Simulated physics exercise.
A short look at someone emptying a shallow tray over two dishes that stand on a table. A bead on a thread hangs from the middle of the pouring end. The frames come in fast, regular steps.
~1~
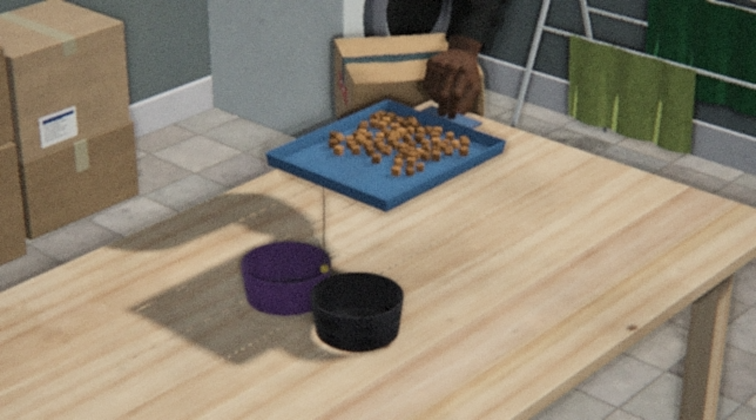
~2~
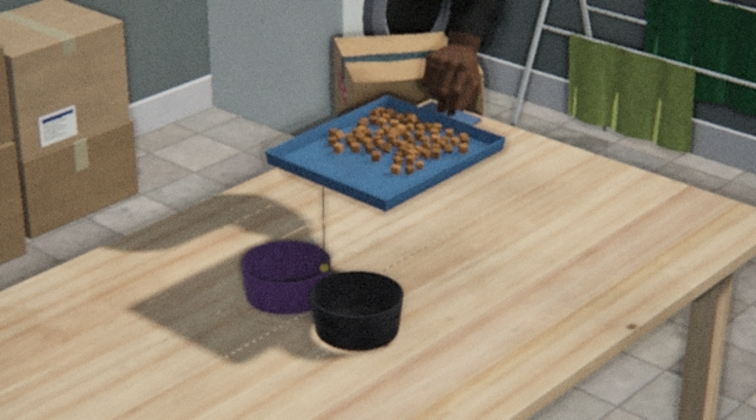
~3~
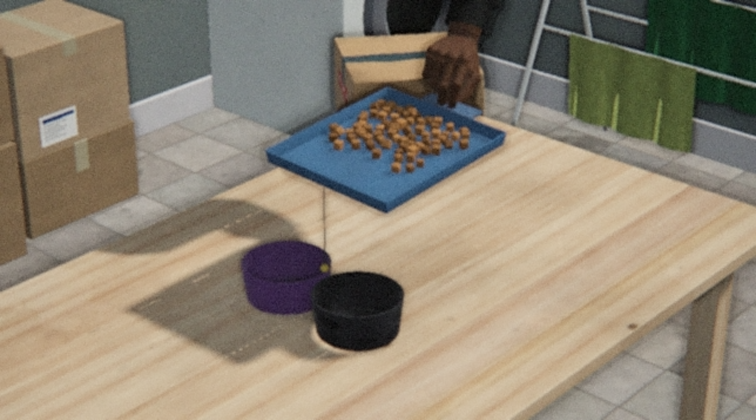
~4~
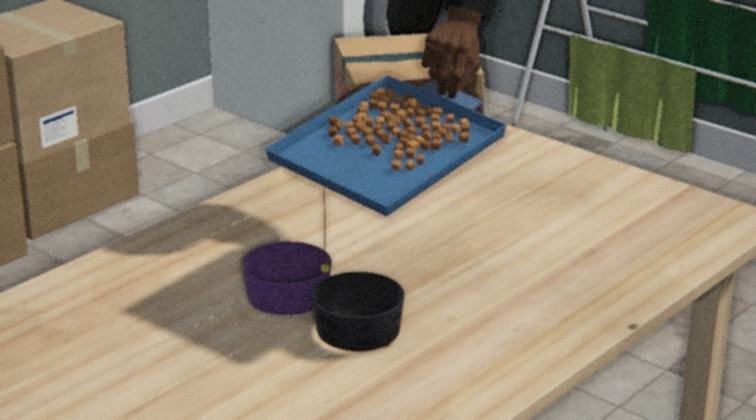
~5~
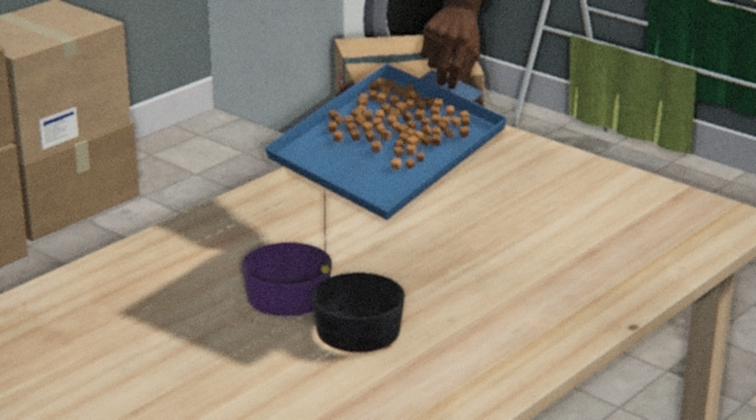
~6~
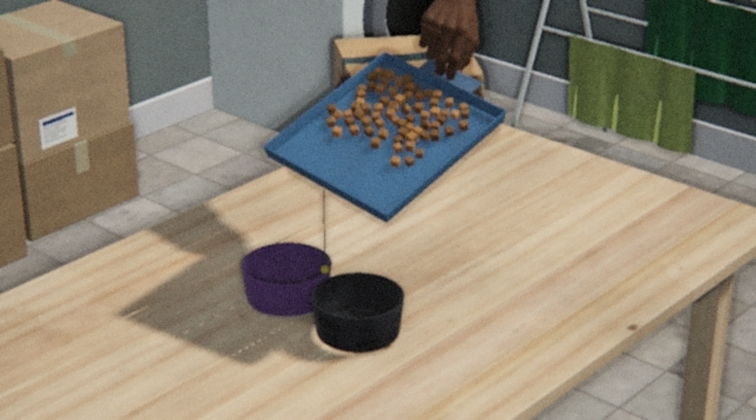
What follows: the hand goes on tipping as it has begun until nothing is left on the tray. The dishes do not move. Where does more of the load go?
It favours the right dish.
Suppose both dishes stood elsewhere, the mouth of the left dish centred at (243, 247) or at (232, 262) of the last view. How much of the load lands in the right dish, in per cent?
In turn 0 and 20 in a hundred.
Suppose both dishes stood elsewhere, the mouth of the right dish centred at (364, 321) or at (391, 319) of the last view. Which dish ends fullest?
One: Right. Two: The right one.
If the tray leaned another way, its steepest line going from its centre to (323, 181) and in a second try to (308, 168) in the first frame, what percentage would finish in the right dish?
Near 0 % and 0 %.
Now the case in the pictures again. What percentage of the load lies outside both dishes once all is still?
Some 30 per cent.
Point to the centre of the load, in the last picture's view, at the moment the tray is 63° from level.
Roughly at (375, 184).
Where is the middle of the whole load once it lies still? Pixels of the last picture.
At about (361, 333).
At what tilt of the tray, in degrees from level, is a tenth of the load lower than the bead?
Around 70° of tilt.
Soon, tray tipped steeply; most on the tray; a small part in the air.
A while on, tray tipped past a quarter turn; about two thirds on the tray; about a quarter in the right dish; a small part outside both; a small part in the air.
Towards the end, tray tipped past a quarter turn; most in the right dish; about a quarter outside both.
Finally, tray tipped past a quarter turn; most in the right dish; none in the left dish; about a quarter outside both.
